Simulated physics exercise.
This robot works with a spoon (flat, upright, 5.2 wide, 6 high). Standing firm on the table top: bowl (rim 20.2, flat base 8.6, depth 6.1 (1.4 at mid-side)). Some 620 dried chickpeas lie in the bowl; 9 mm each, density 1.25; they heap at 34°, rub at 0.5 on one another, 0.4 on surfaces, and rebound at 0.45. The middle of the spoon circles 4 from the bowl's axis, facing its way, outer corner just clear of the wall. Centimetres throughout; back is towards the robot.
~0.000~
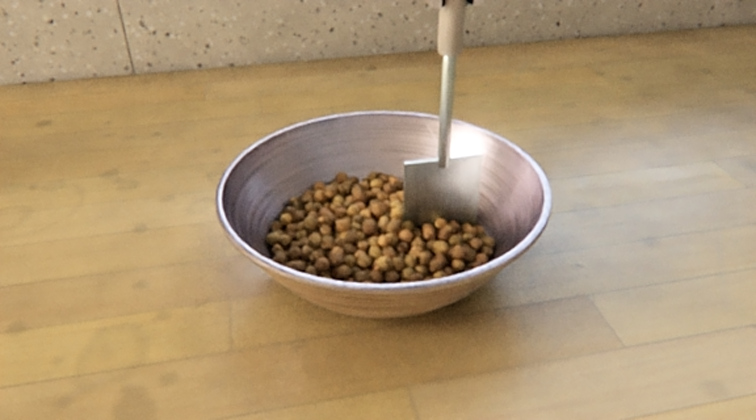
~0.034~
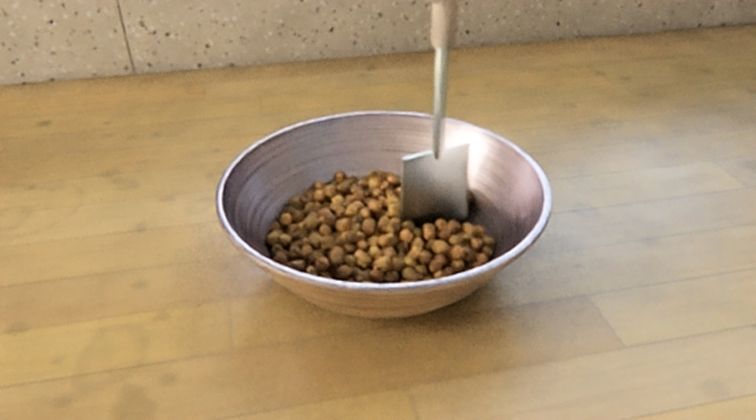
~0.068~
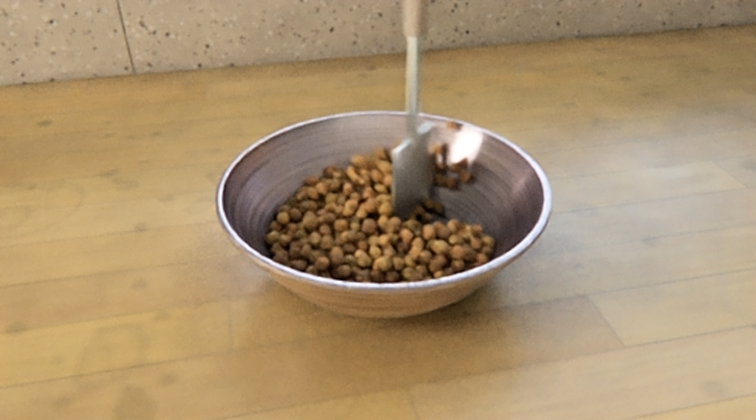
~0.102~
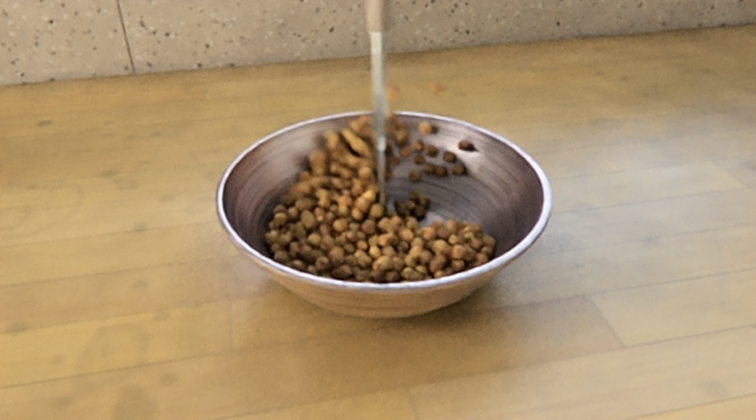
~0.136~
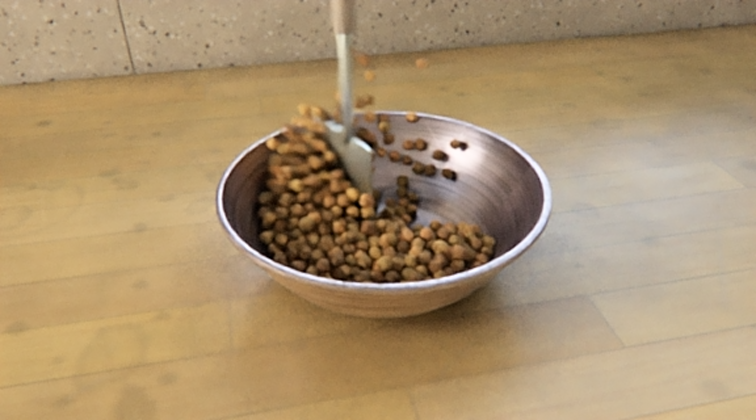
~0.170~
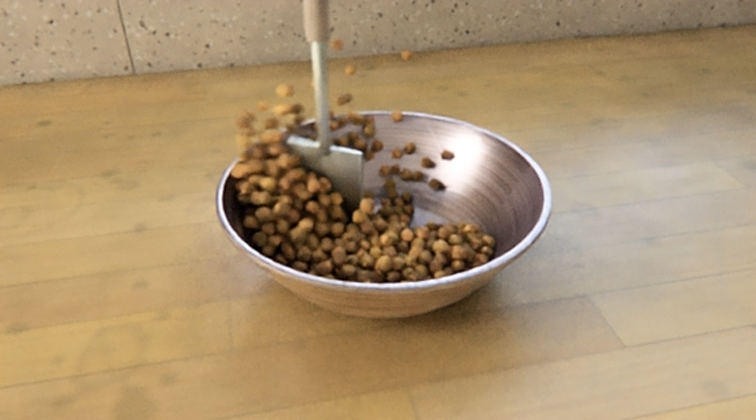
A flat metal spoon on a pale handle stands among brown chickpeas at the right of a wide metal bowl on a wooden table. It sweeps along the back toward the left, turning as it goes, heaping chickpeas against the left side while several fly above the rim.
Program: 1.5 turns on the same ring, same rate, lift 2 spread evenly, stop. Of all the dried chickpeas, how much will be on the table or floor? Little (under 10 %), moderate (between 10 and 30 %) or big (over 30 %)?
Answer: Moderate; between 10 and 30 % of the dried chickpeas finish on the table or floor.
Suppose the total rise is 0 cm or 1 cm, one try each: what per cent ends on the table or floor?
About 30 and 25 per cent.
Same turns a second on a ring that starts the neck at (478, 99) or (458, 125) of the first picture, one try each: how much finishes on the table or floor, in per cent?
Some 0 and 15 per cent.
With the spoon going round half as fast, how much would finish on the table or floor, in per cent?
Then about 0 per cent.
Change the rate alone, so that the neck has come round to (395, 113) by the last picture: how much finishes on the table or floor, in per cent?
About 0 per cent.
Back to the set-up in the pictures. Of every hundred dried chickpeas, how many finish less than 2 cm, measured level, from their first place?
Roughly 15 per cent.
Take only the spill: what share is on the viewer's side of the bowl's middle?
Some 70 per cent.
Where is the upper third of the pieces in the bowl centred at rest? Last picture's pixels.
Around (399, 227).
By 0.32 s, 296° round, highest piece 10 above the table; 536 in the bowl, 38 on the table or floor, 51 in flight or on the tool.
By 0.48 s, 86° round, highest piece 7 above the table; 517 in the bowl, 102 on the table or floor, 6 in flight or on the tool.
By 0.76 s, 180° round, highest piece 5 above the table; 511 in the bowl, 114 on the table or floor.
By 1.46 s, 180° round, highest piece 5 above the table; 511 in the bowl, 114 on the table or floor.
Final count, 511 in the bowl, 114 on the table or floor. That is 18 % on the table or floor.
